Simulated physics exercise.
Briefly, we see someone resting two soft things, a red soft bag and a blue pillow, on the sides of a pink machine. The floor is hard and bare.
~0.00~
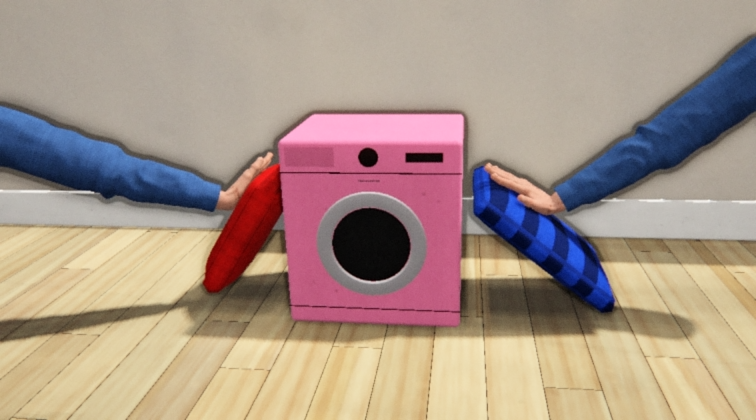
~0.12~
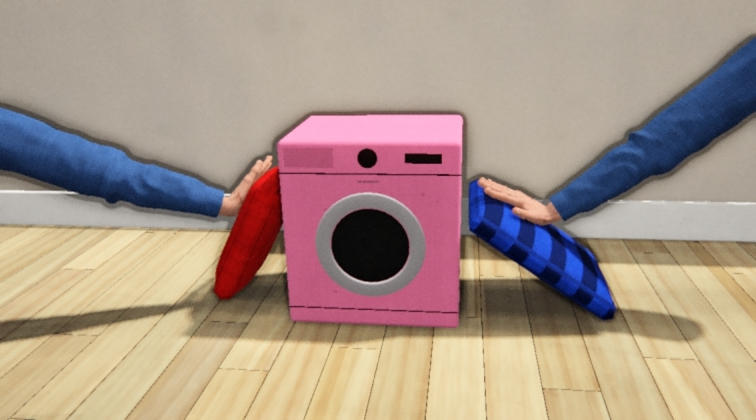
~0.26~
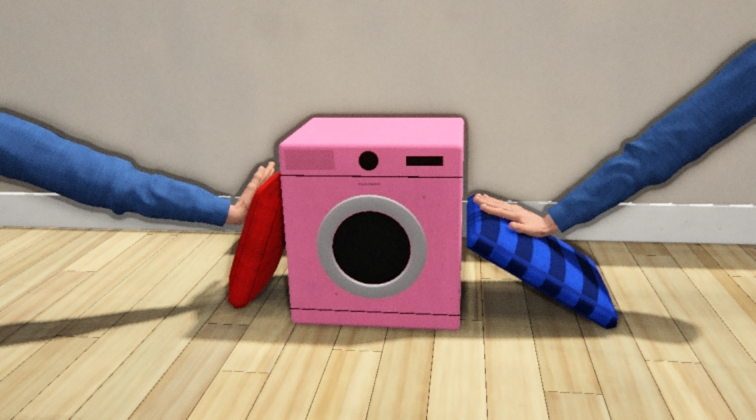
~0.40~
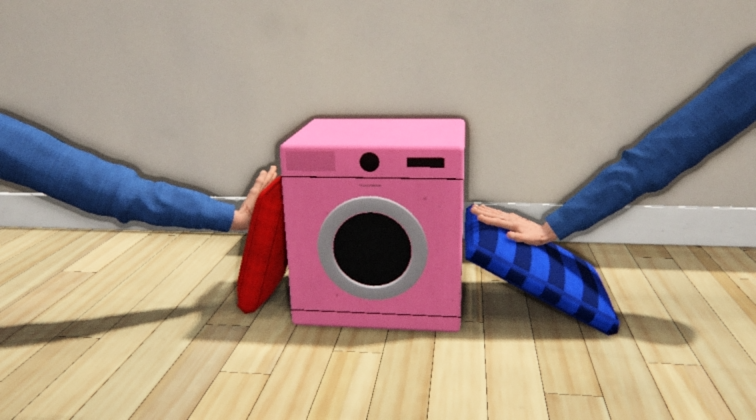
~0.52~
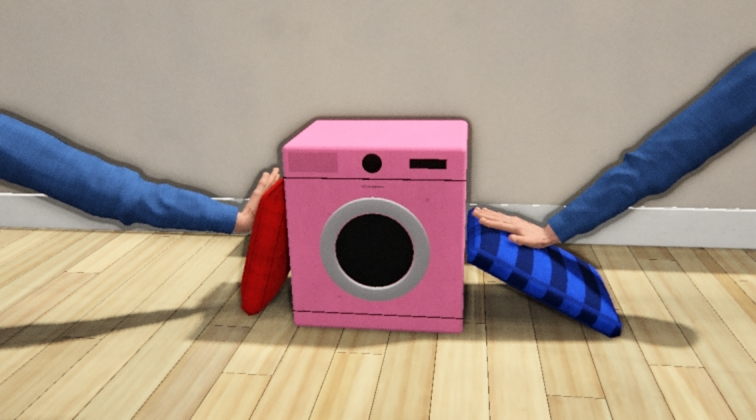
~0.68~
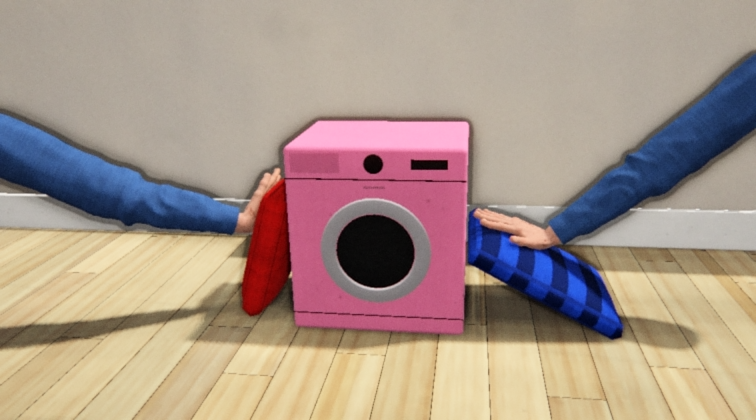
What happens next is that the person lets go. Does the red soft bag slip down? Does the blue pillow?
Checking both, the red soft bag does not slip, the blue pillow slips down.
After 0.96 s, soft bag propped as before near (278, 242); pillow flat on the floor near (544, 291).
After 1.30 s, soft bag propped as before near (278, 242); pillow flat on the floor near (545, 294).
In the end, soft bag propped as before near (278, 242); pillow flat on the floor near (545, 294). The red soft bag remains propped up and the blue pillow slips and lies down.
